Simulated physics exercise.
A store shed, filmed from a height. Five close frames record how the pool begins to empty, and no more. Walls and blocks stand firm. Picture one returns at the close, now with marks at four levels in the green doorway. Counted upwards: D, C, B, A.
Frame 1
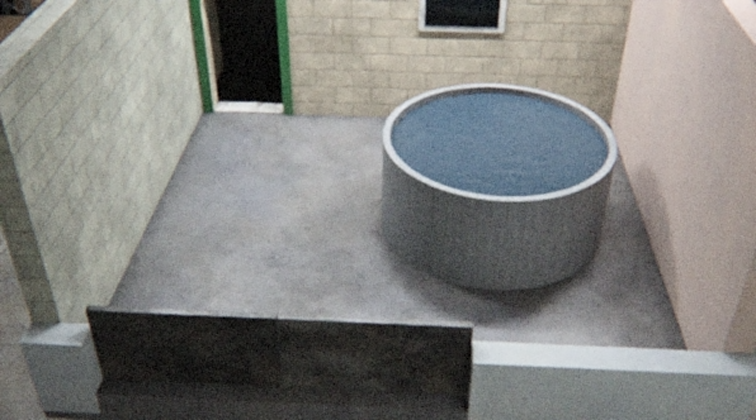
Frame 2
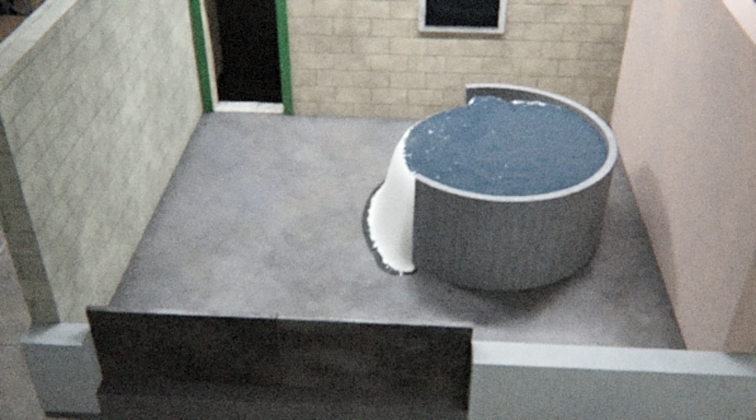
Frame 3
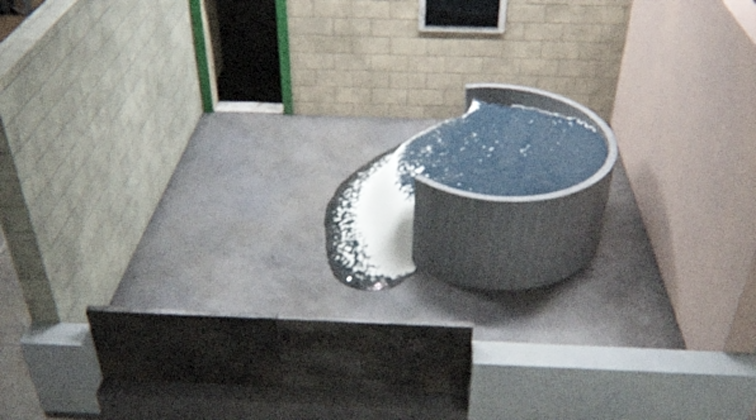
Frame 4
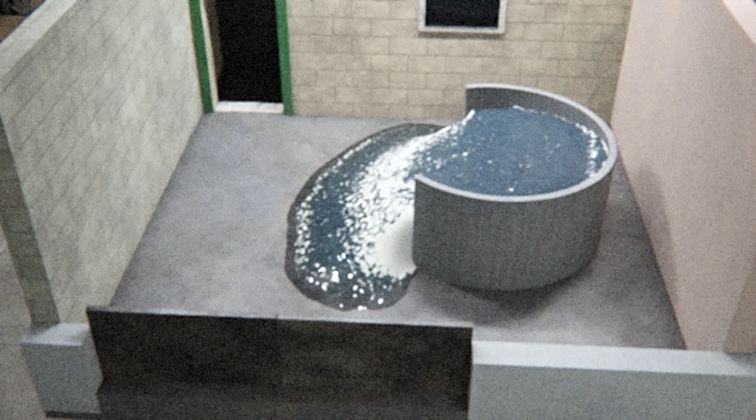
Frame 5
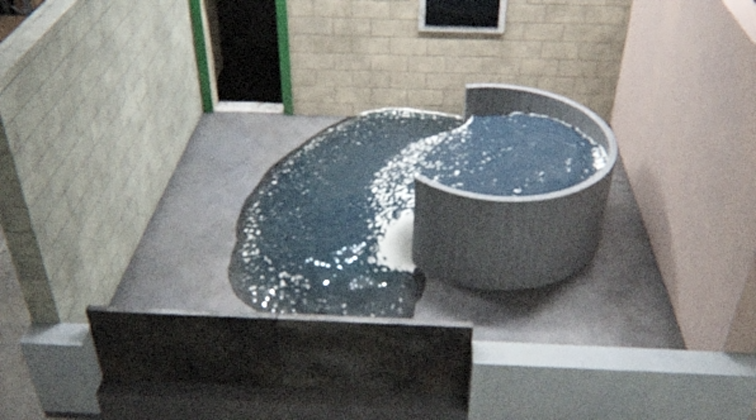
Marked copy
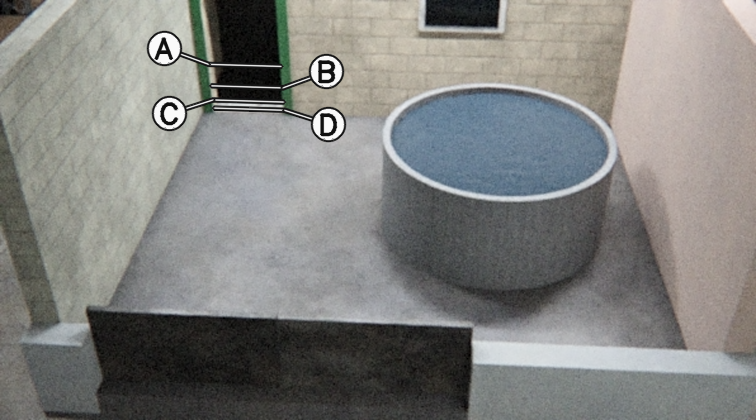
Water pouring from the opened left side of a round grey pool, spreading leftward across the floor of a walled yard.
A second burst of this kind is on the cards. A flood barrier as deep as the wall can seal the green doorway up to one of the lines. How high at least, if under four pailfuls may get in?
Height A just does it.
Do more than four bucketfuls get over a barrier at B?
Yes, it does.
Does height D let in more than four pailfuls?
Yes, that goes wrong.
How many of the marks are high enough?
One.
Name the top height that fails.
Here it is height B.
On the marked copy, A at (244, 65); B at (247, 86); C at (248, 101); D at (249, 109); from the bottom up D, C, B, A.
With A, a splash gets over, under a bucket.
With B, about 9 bucketfuls get in.
With C, dozens of bucketfuls pour in.
With D, dozens of bucketfuls pour in.
